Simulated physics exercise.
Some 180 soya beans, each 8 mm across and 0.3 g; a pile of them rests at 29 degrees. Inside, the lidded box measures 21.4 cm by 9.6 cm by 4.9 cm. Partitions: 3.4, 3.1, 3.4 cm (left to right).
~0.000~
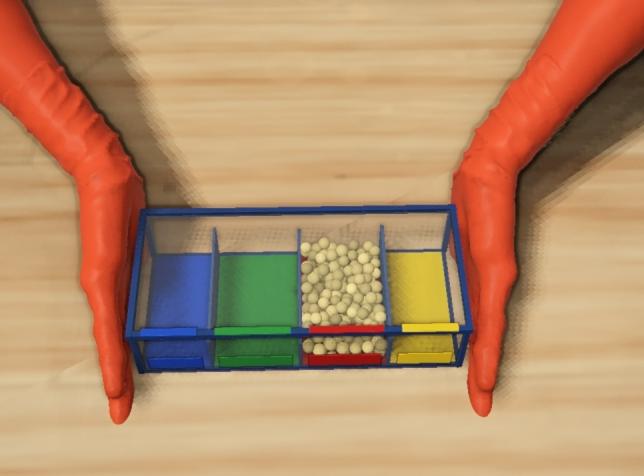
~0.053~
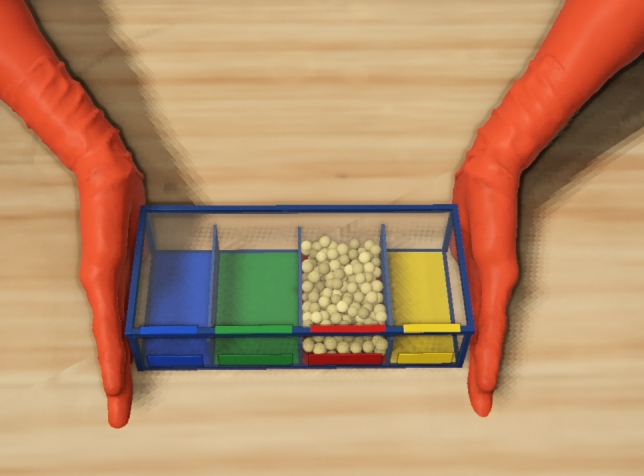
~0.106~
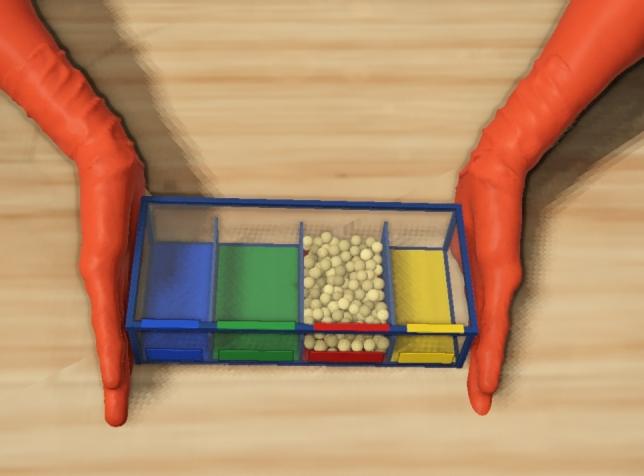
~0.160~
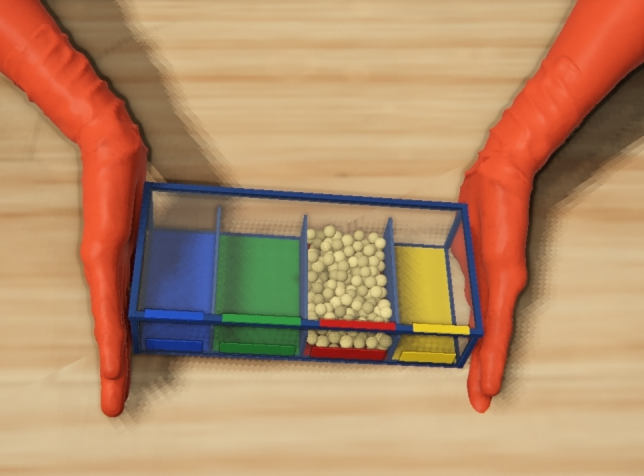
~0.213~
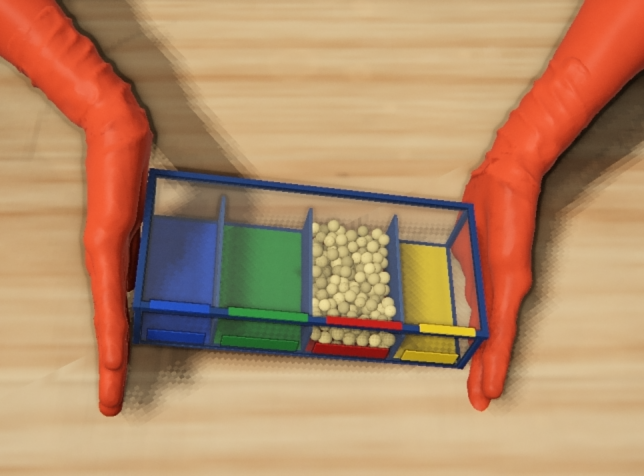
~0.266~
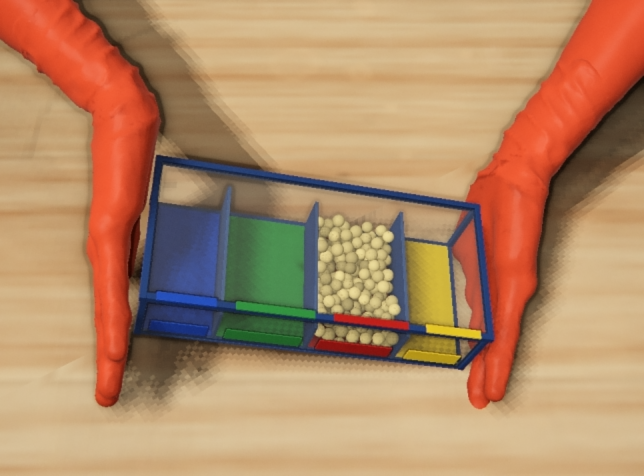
Two bright orange-red gloved hands hold a clear, blue-edged box between them, seen from above over a pale wood-grained surface. The box has four compartments, blue, green, red and yellow from left to right, with a pile of small cream-coloured beans in the red one. At first nearly level, the box tilts steadily clockwise, its left side rising as the hands shift slightly with it, while the beans stay in their compartment.
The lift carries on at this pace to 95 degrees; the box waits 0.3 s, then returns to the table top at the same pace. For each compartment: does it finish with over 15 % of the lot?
Red compartment: Over; blue compartment: Under; green compartment: Under; yellow compartment: Over.
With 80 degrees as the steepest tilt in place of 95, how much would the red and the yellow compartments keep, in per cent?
Red 85, yellow 15.
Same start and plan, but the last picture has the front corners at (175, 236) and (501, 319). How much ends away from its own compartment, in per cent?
In that case some 30 per cent.
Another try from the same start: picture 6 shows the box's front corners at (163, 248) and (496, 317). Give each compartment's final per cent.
Red 60; blue 0; green 0; yellow 40.
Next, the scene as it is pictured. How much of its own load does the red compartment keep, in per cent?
About 70 per cent.
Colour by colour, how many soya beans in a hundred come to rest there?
Red 70, blue 0, green 0, yellow 30.
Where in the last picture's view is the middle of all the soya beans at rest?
At about (368, 319).
After 1.58 s, tilt 95 degrees; red 75 %, yellow 25 %.
After 2.45 s, tilt 48 degrees; red 75 %, yellow 25 %.
After 3.33 s, tilt 0 degrees; red 70 %, yellow 30 %.
By 4.0 s all is still; red 70 %, blue 0 %, green 0 %, yellow 30 %.
